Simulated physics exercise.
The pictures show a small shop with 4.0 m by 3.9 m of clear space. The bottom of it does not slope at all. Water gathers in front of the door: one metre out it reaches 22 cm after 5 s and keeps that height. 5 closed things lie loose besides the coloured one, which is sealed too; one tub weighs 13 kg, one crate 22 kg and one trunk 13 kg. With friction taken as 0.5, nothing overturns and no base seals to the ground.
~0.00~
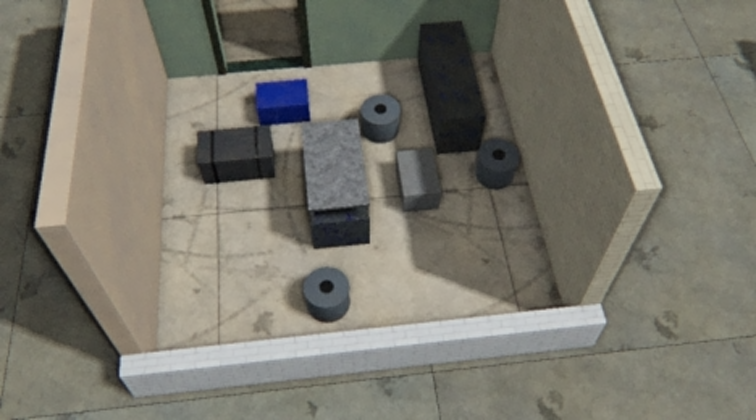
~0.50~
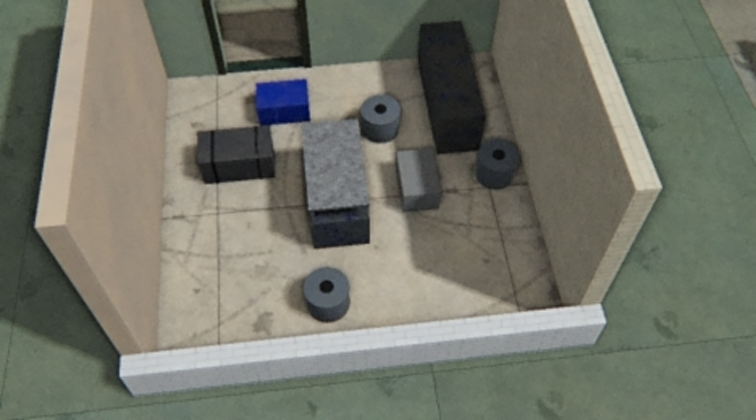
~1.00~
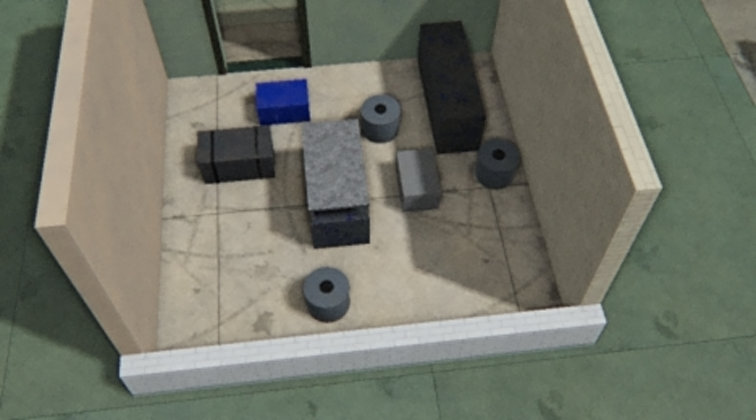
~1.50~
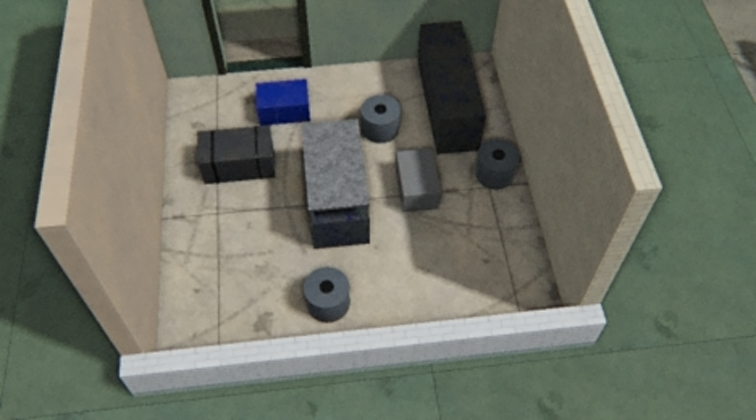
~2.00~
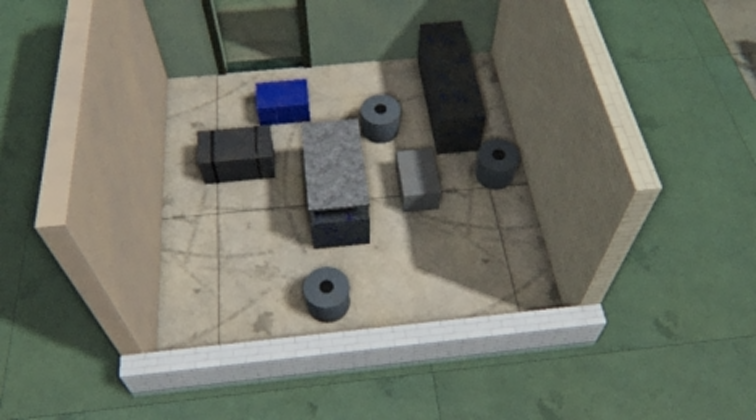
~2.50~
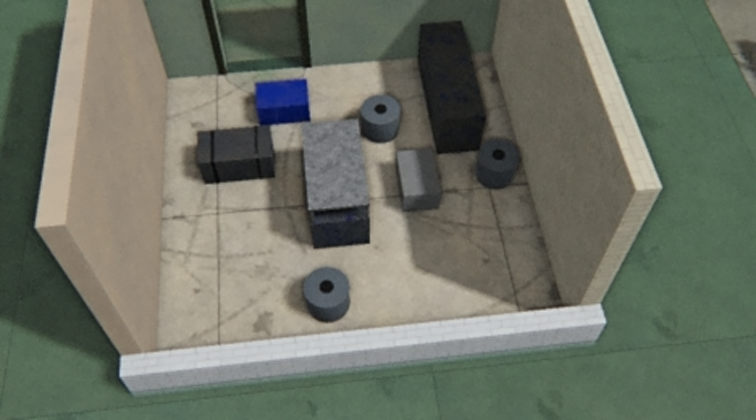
A small open-topped room held a blue crate, dark boxes and grey cylinders, all of which stayed still, while the ground outside the walls changed from greyish brown to green early on.
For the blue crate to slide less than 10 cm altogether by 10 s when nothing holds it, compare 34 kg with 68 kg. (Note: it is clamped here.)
Just the heavier is sufficient.
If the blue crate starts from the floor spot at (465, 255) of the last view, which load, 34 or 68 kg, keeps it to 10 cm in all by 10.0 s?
Note: Both OK.
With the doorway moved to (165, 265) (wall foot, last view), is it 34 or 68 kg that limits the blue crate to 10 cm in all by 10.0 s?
The answer is that the lesser mass suffices.
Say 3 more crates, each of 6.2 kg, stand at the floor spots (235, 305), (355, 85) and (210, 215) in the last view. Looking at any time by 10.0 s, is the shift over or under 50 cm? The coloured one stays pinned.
Listed in turn, they go over the bar, over the bar, over the bar.
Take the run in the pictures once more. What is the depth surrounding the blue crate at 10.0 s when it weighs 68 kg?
Depth: Approx. 8 cm.
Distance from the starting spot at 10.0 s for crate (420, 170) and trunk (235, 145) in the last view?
0 cm and 100 cm respectively.
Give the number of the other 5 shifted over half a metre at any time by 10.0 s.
1.
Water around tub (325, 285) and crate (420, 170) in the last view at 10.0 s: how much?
Roughly 6 and 5 cm.
After 3.5 s the blue crate would be 0 cm from its start with 34 kg and 0 cm from its start with 68 kg; 4 cm of water round it then.
After 4.5 s the blue crate would be 0 cm from its start with 34 kg and 0 cm from its start with 68 kg; 6 cm of water round it then.
After 7.0 s the blue crate would be 30 cm from its start with 34 kg and 0 cm from its start with 68 kg; 7 cm of water round it then.
After 10.0 s the blue crate would be 68 cm from its start with 34 kg and 0 cm from its start with 68 kg; 8 cm of water round it then.
